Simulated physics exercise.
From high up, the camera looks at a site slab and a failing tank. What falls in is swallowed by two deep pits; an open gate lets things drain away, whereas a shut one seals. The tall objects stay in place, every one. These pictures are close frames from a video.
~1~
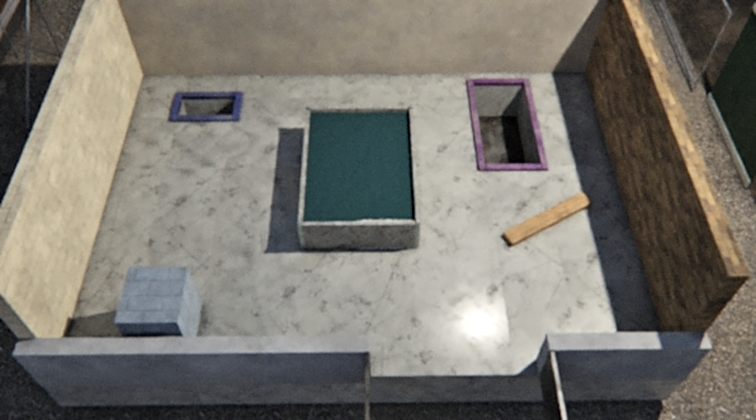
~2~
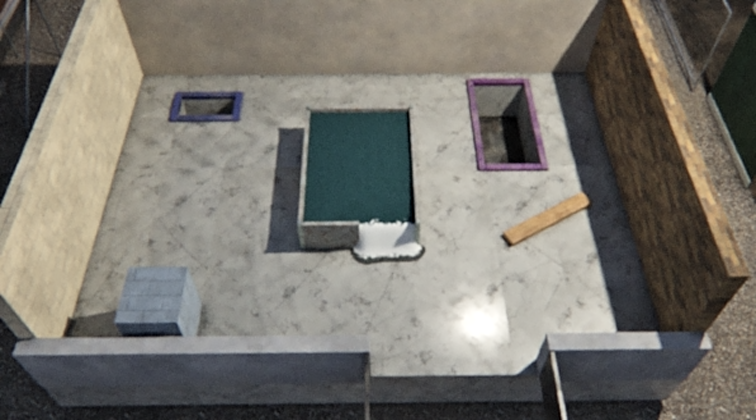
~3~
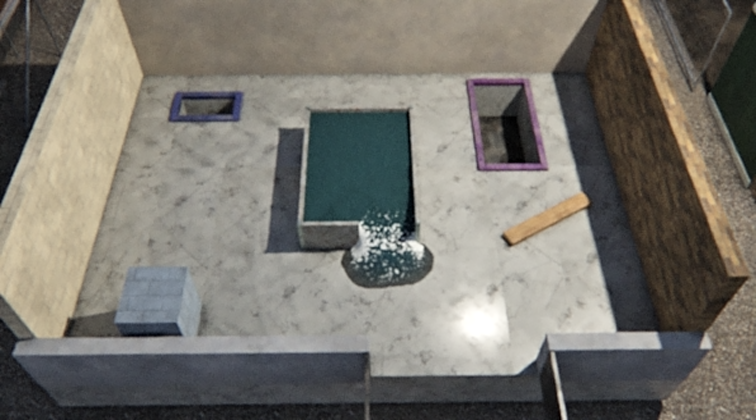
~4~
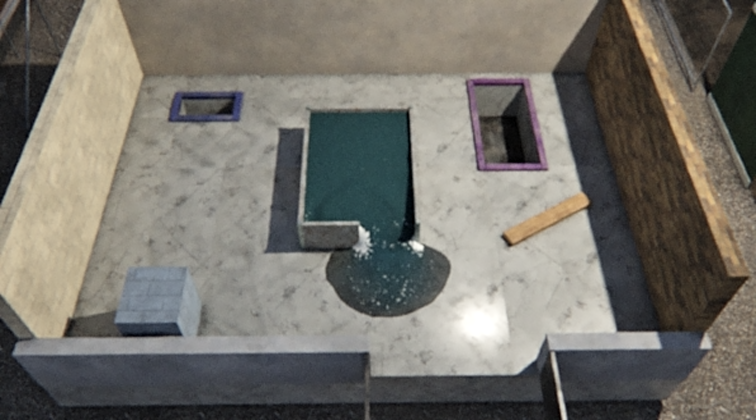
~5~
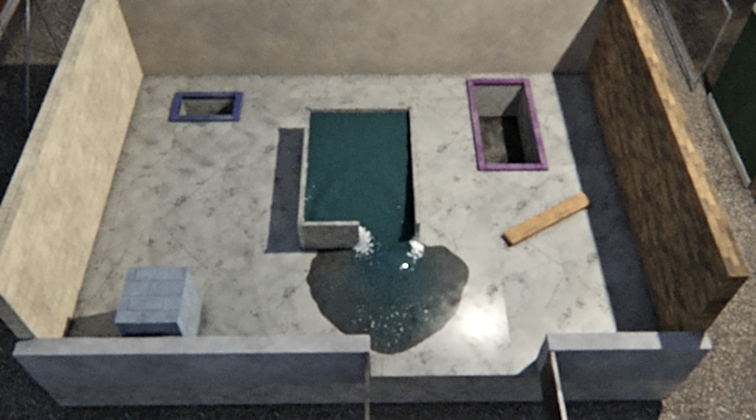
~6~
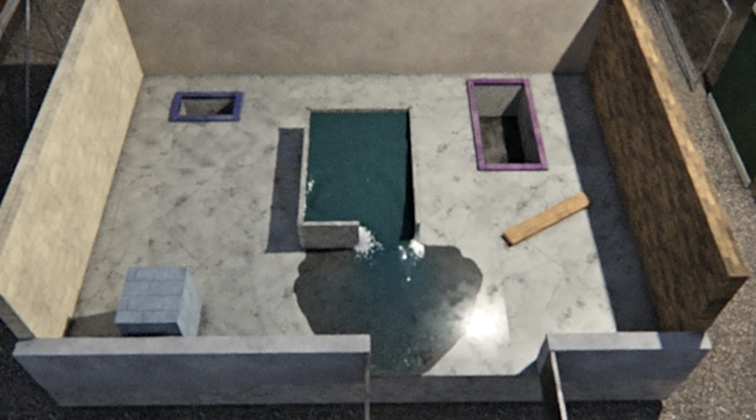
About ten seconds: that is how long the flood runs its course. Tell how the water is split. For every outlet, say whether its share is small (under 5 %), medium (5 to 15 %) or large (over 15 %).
Result - gate: Large; purple pit: Small; blue pit: Small.
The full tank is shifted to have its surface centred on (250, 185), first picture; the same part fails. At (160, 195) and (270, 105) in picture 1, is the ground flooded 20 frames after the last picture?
I'd say the first one's left untouched and the second one's left untouched.
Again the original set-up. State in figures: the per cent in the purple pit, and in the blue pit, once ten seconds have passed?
About 0 and 0 per cent.
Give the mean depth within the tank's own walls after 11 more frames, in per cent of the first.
I'd put it close to 64 percent.
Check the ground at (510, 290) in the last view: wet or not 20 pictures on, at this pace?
That place: Swamped.
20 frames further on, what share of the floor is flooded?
I make it 25 per cent.
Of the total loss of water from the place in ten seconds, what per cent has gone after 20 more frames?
It should be close to 50 percent by then.
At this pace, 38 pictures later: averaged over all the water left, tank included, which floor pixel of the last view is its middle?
Around pixel (357, 226) of the last picture.
A moment on, water covers 15 % of the floor; the gate 4 %, the purple pit 0 %, the blue pit 0 %.
Next, water covers 20 % of the floor; the gate 13 %, the purple pit 0 %, the blue pit 0 %.
Then, water covers 25 % of the floor; the gate 25 %, the purple pit 0 %, the blue pit 0 %.
Later, water covers 45 % of the floor; the gate 38 %, the purple pit 0 %, the blue pit 0 %.
In the end, water covers 60 % of the floor; the gate 49 %, the purple pit 0 %, the blue pit 0 %.
